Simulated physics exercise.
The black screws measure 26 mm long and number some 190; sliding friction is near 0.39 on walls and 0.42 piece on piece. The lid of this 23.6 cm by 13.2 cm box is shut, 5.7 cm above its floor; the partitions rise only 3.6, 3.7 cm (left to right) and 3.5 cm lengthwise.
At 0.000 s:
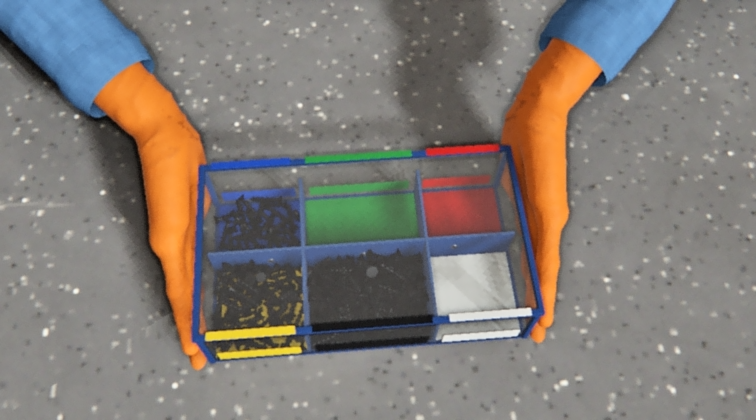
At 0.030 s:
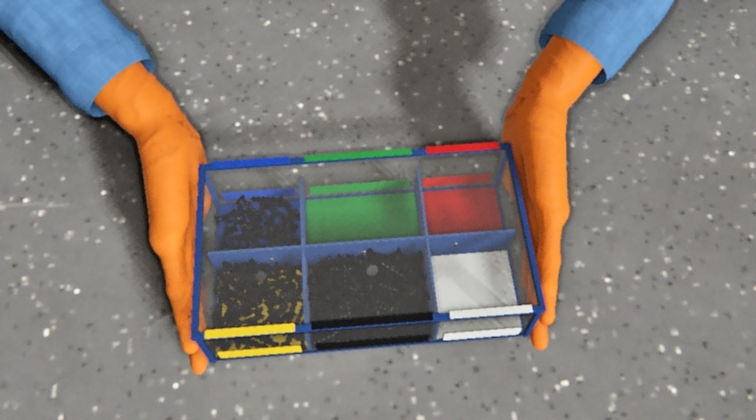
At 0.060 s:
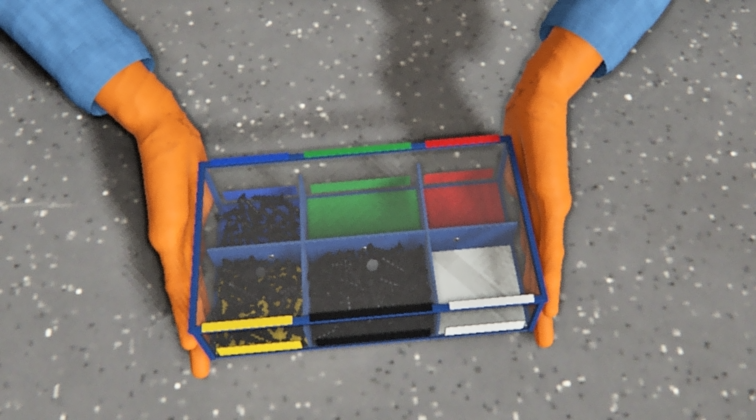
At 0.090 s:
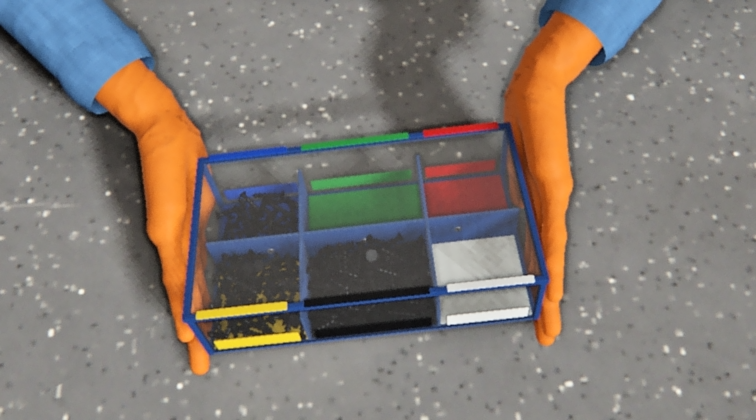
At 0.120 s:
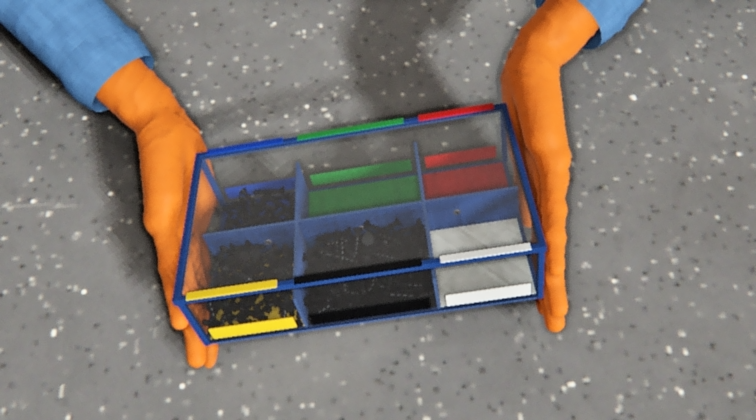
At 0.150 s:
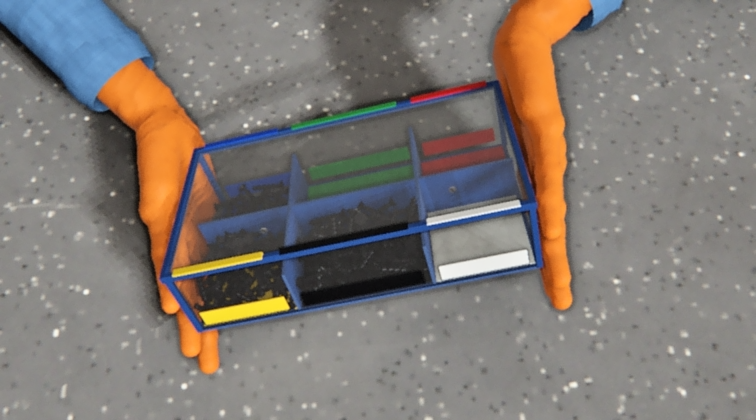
Over a grey speckled floor, the view looks steadily down from above. Two orange hands with blue sleeves hold a clear, blue-edged box of six compartments, with dark bits at back left, green and red behind, and yellow-and-dark pieces, black pieces and white in front. The hands tilt the box, slowly then faster, its front edge rising and right side lifting higher than the left.
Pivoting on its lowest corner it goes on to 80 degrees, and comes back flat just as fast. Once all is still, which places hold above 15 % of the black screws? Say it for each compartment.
Red: Below, blue: Above, green: Below, yellow: Above, white: Below, black: Above.
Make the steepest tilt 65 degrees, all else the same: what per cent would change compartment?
Some 20 per cent.
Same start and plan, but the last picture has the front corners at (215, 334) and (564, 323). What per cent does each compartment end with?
Red 0; blue 10; green 0; yellow 30; white 5; black 55.
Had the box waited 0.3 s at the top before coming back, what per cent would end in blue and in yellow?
In that case blue 40; yellow 30.
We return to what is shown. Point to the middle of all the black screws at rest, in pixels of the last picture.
Near (284, 277).
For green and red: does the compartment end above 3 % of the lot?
Green yes, red no.
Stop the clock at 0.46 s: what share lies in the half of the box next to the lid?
Roughly 50 per cent.
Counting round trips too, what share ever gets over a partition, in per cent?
Some 25 per cent.
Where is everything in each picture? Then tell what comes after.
Box tilt 0 degrees, front corners at (198, 336) and (538, 310); blue 20 %, yellow 35 %, black 45 %, in the first picture.
Box tilt 1 degrees, front corners at (198, 334) and (539, 307), in the second picture.
Box tilt 4 degrees, front corners at (195, 327) and (541, 297), lowest corner left back, in the third picture.
Box tilt 9 degrees, front corners at (189, 316) and (542, 277), lowest corner left back, in the fourth picture.
Box tilt 16 degrees, front corners at (180, 298) and (539, 245), lowest corner left back, in the fifth picture.
Box tilt 24 degrees, front corners at (167, 276) and (529, 203), lowest corner left back; blue 20 %, yellow 35 %, black 45 %. Its pace works out near 265 degrees a second, in the sixth picture.
Then, at 0.46 s, tilt 78 degrees; blue 25 %, green 5 %, yellow 35 %, black 40 %.
Then, at 0.67 s, tilt 30 degrees; blue 30 %, green 10 %, yellow 35 %, black 30 %.
After 0.99 s, tilt 0 degrees; blue 30 %, green 10 %, yellow 35 %, black 25 %.
At rest (1.3 s), red 0 %, blue 30 %, green 10 %, yellow 35 %, white 0 %, black 25 %.
